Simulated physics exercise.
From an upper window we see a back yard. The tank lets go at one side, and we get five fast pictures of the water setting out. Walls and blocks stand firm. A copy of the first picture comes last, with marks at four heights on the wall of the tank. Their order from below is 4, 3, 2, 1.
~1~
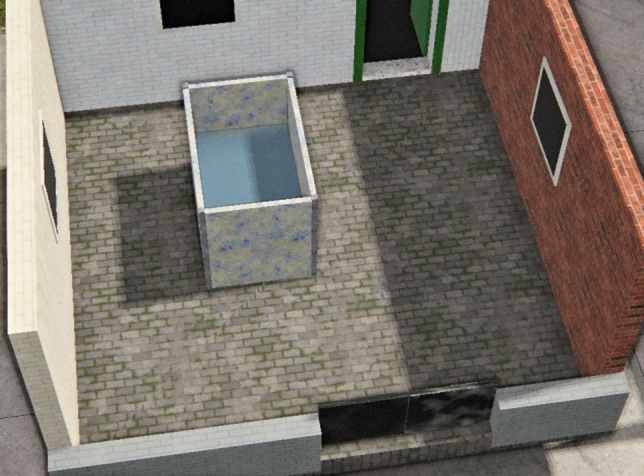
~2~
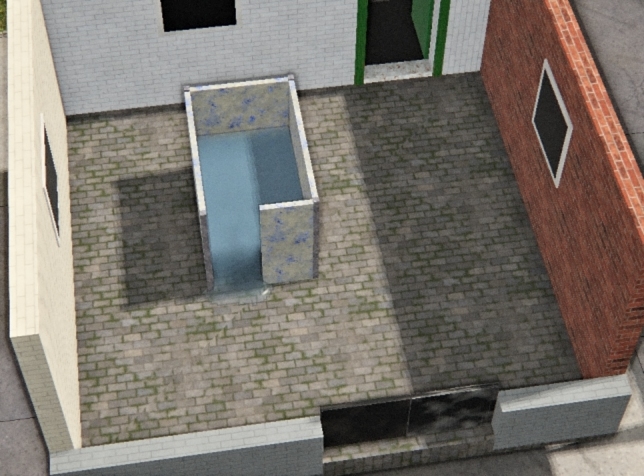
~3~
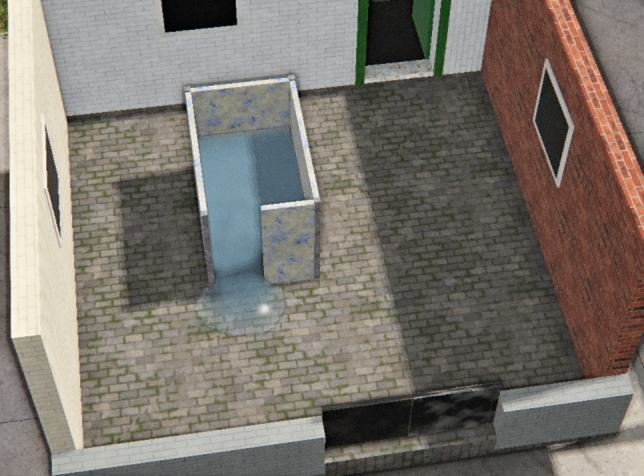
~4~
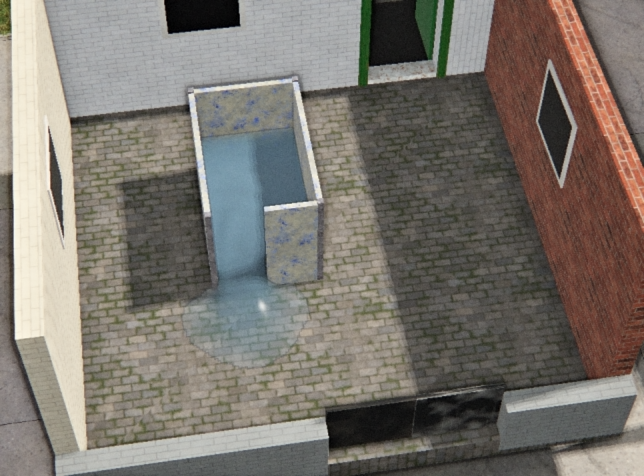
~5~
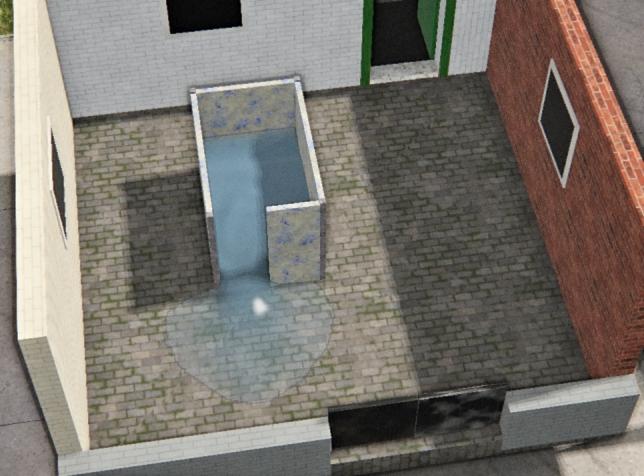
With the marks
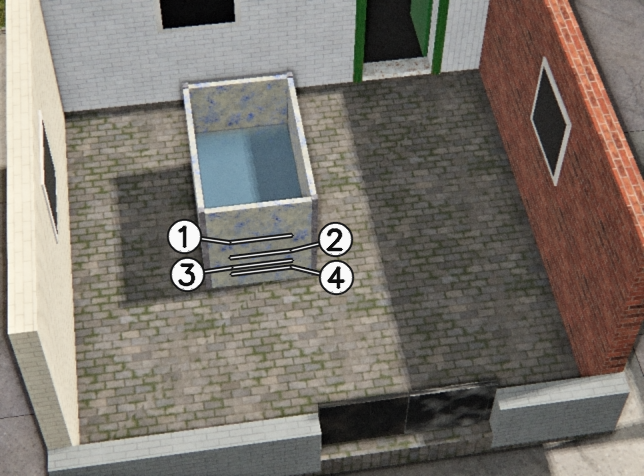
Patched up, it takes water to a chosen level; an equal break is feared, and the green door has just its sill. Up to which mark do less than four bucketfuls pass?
1 is the one.
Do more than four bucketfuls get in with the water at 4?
No, not at all.
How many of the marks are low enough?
All of them.
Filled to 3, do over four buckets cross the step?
No, that is safe.
On the marked copy, 1 at (260, 239); 2 at (261, 254); 3 at (261, 264); 4 at (261, 270); from the bottom up 4, 3, 2, 1.
With 1, a splash gets over, under a bucket.
With 2, nothing gets over.
With 3, nothing gets over.
With 4, nothing gets over.
